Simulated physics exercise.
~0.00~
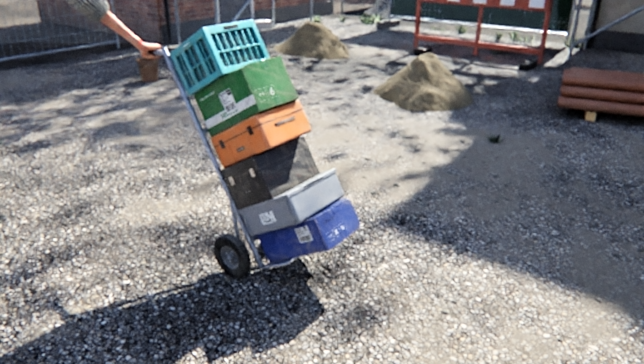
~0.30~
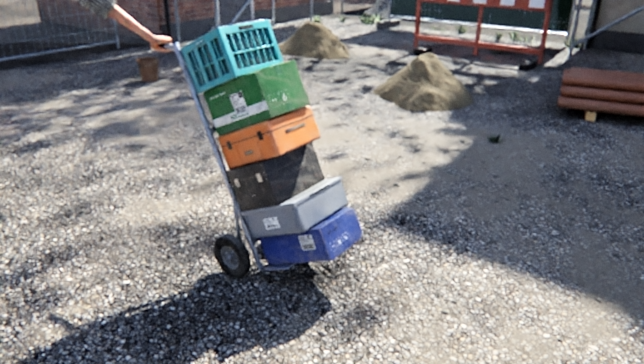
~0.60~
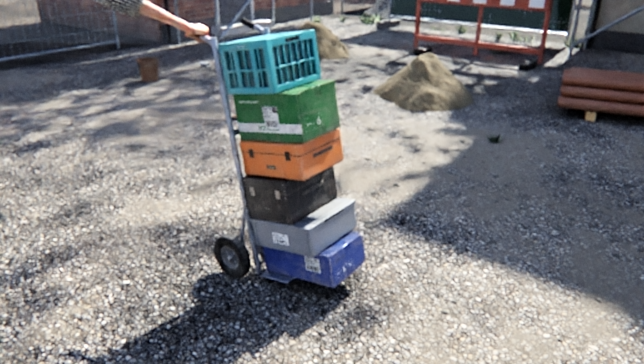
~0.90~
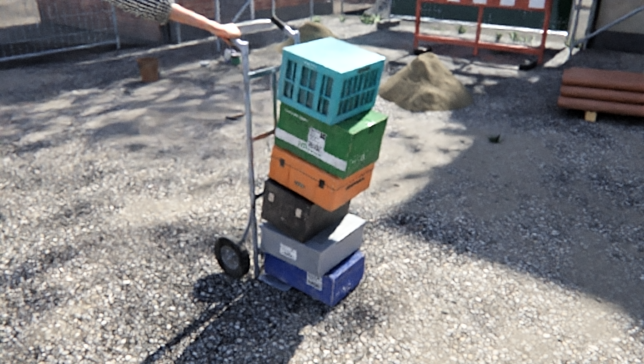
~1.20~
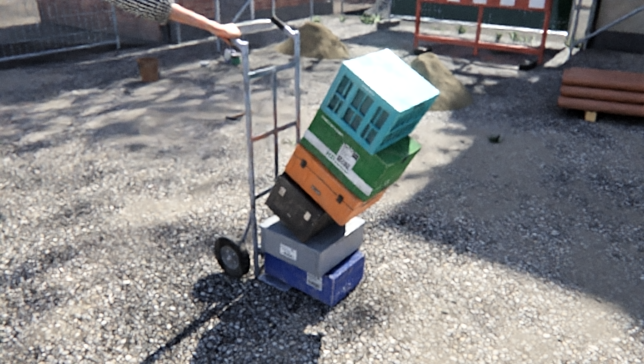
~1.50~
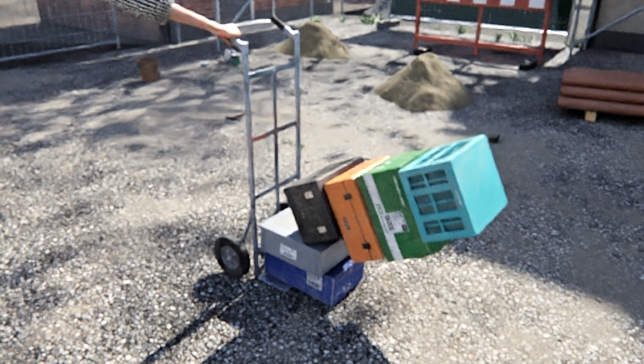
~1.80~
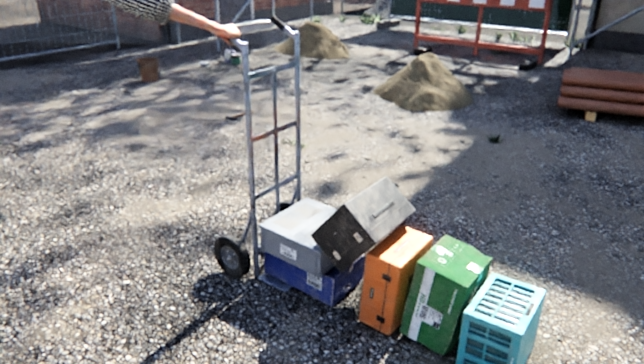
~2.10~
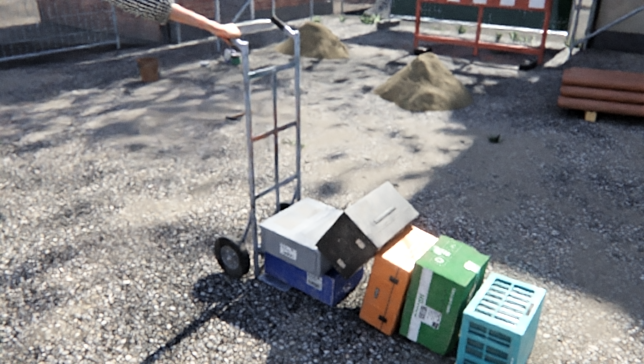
On a sunlit gravel yard, a hand swings a loaded sack truck upright, and its stack leans and topples to the right; the turquoise crate, green parcel and orange toolbox land on the ground, while the black toolbox ends tipped against the grey tote above the blue parcel.
